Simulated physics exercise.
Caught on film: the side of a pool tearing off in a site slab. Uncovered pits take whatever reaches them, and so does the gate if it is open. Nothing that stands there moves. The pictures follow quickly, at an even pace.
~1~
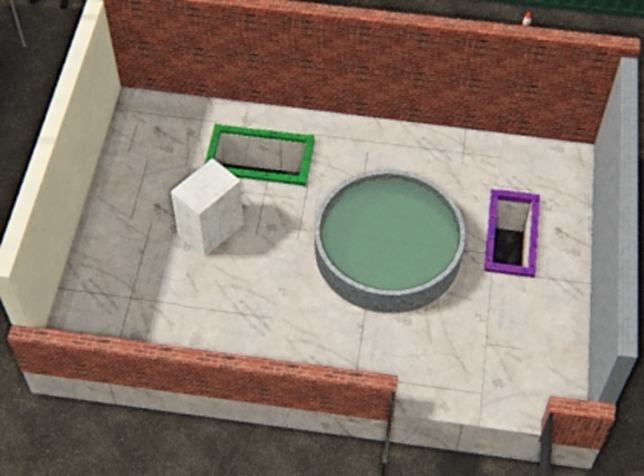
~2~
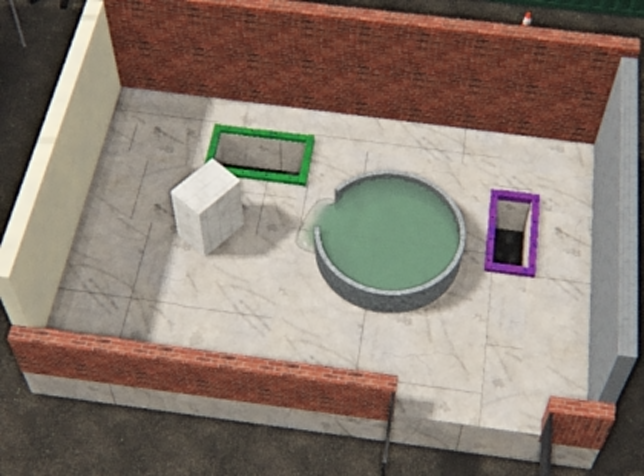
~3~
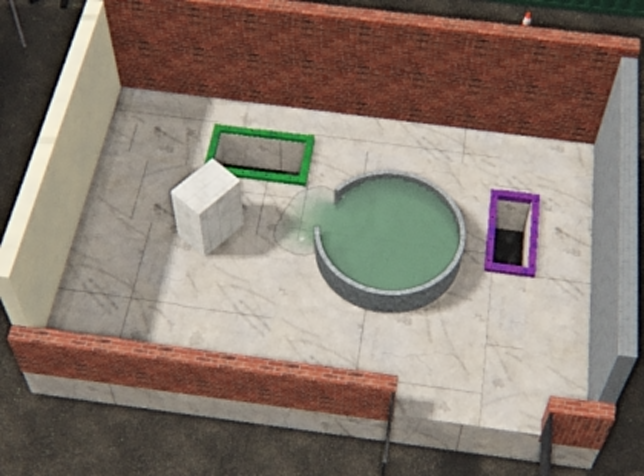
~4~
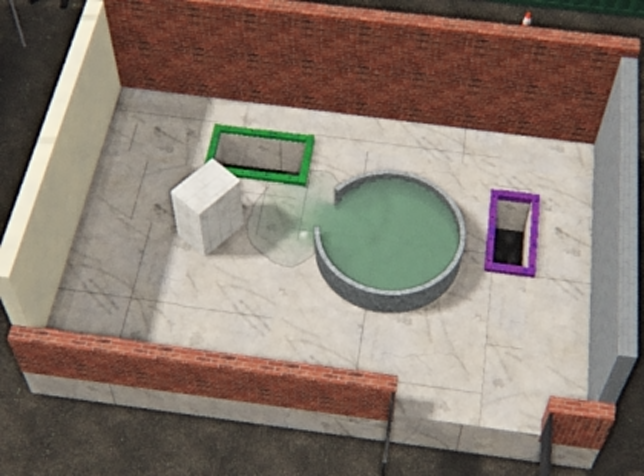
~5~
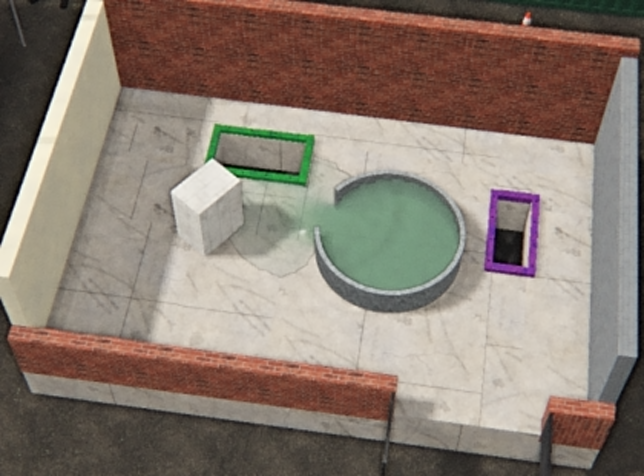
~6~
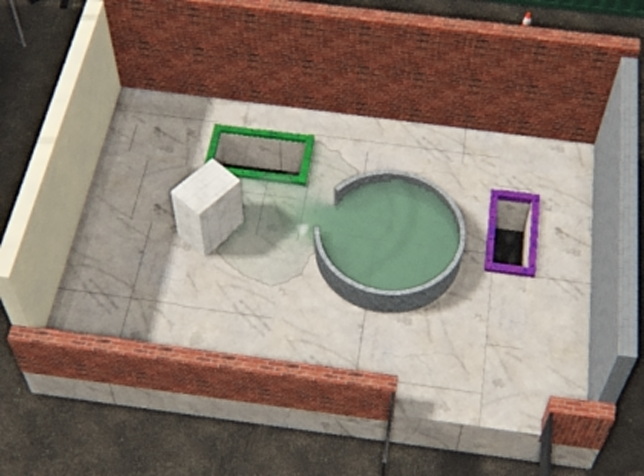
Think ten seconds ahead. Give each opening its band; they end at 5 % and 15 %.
The gate takes less than 5 %; the purple pit takes less than 5 %; the green pit takes between 5 and 15 %.
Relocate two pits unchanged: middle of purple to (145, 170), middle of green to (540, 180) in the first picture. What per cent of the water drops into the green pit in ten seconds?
Per cent: Green 0.
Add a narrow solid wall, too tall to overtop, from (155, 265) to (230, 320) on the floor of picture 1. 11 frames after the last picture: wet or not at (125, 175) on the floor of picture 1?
At that place: Wet.
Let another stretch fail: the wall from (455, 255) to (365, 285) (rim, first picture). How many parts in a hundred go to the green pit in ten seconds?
Per cent: Green 0.
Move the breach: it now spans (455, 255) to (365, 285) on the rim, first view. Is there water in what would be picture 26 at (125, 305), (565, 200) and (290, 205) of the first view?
In turn: No water, no water, not flooded.
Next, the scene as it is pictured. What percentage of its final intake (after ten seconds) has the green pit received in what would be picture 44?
Some 95 per cent.
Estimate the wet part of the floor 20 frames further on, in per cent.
Roughly 40 per cent.
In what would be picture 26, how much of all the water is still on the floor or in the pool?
Roughly 94 per cent.
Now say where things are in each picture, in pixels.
In the first frame, still water in the pool at (390, 233).
In the second frame, the front is at (306, 246), out from the gap at (325, 222).
In the third frame, the front is at (280, 237), out from the gap at (325, 223).
In the fourth frame, the front is at (275, 186), out from the gap at (325, 223).
In the fifth frame, water pours out at (325, 222) and has run to (240, 194).
In the sixth frame, water pours out at (325, 222) and has run to a hidden place.
A moment on, water covers 15 % of the floor; the gate 0 %, the purple pit 0 %, the green pit 1 %.
Next, water covers 25 % of the floor; the gate 0 %, the purple pit 0 %, the green pit 3 %.
Then, water covers 40 % of the floor; the gate 0 %, the purple pit 0 %, the green pit 6 %.
Later, water covers 50 % of the floor; the gate 0 %, the purple pit 0 %, the green pit 7 %.
In the end, water covers 85 % of the floor; the gate 0 %, the purple pit 0 %, the green pit 7 %.
